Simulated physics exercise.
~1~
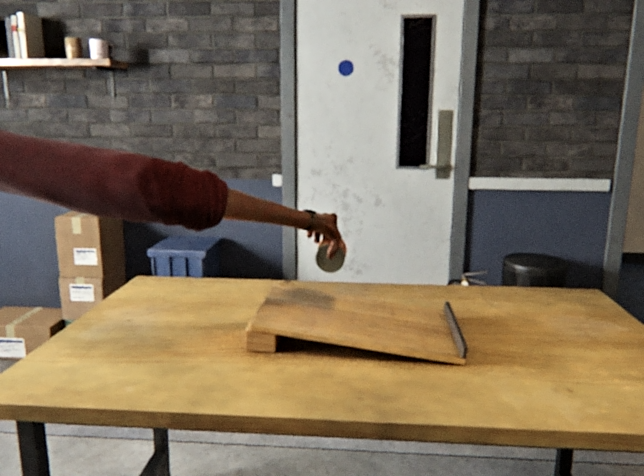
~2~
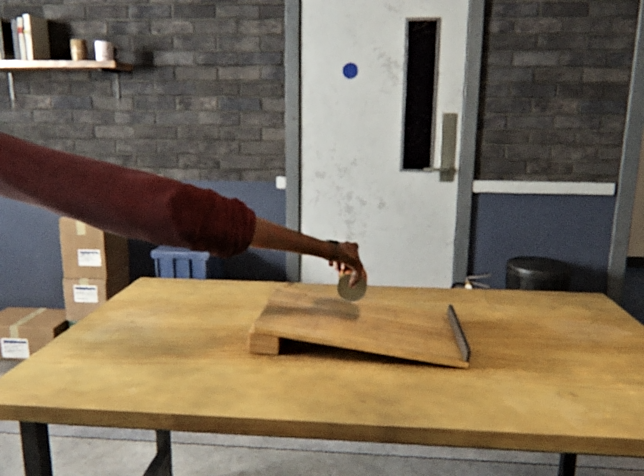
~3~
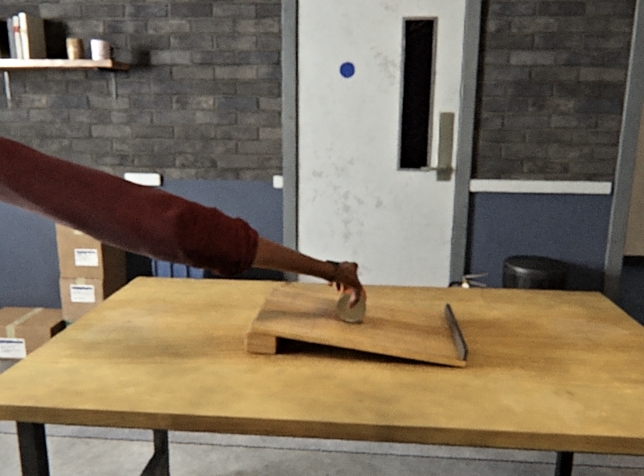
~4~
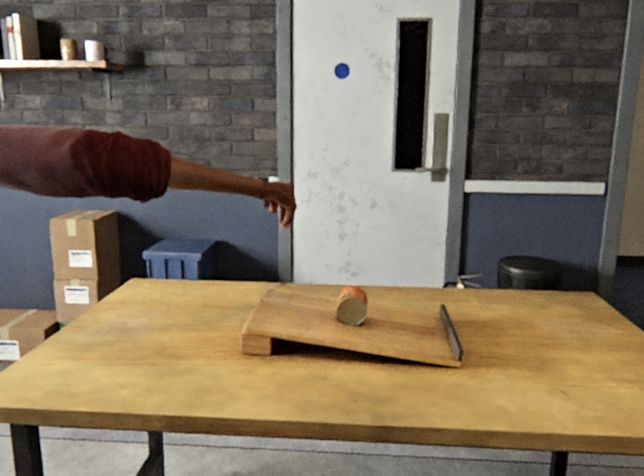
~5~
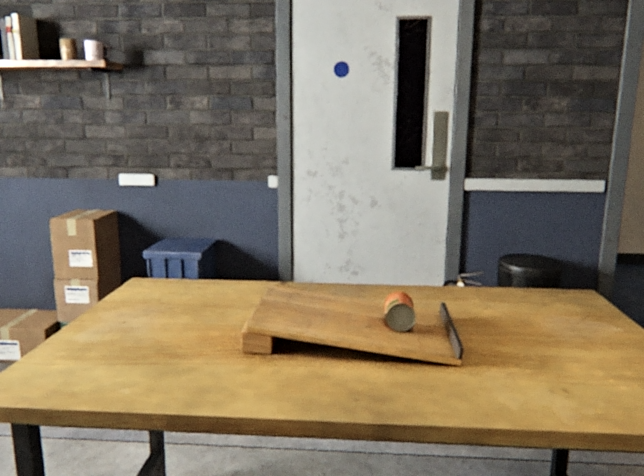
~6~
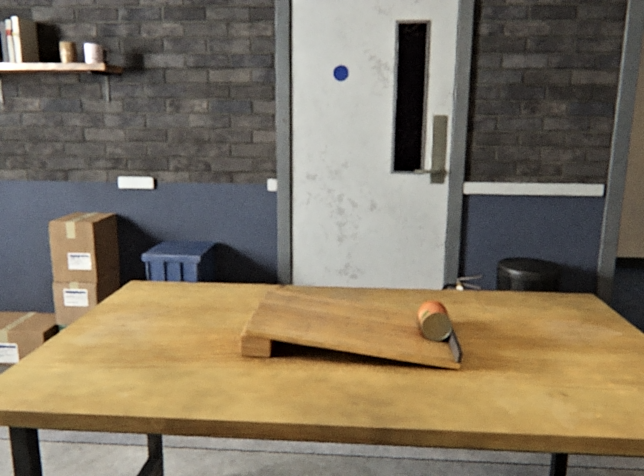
A hand setting an orange tin on its side on a sloping board, then letting go as it rolls right to the raised edge.
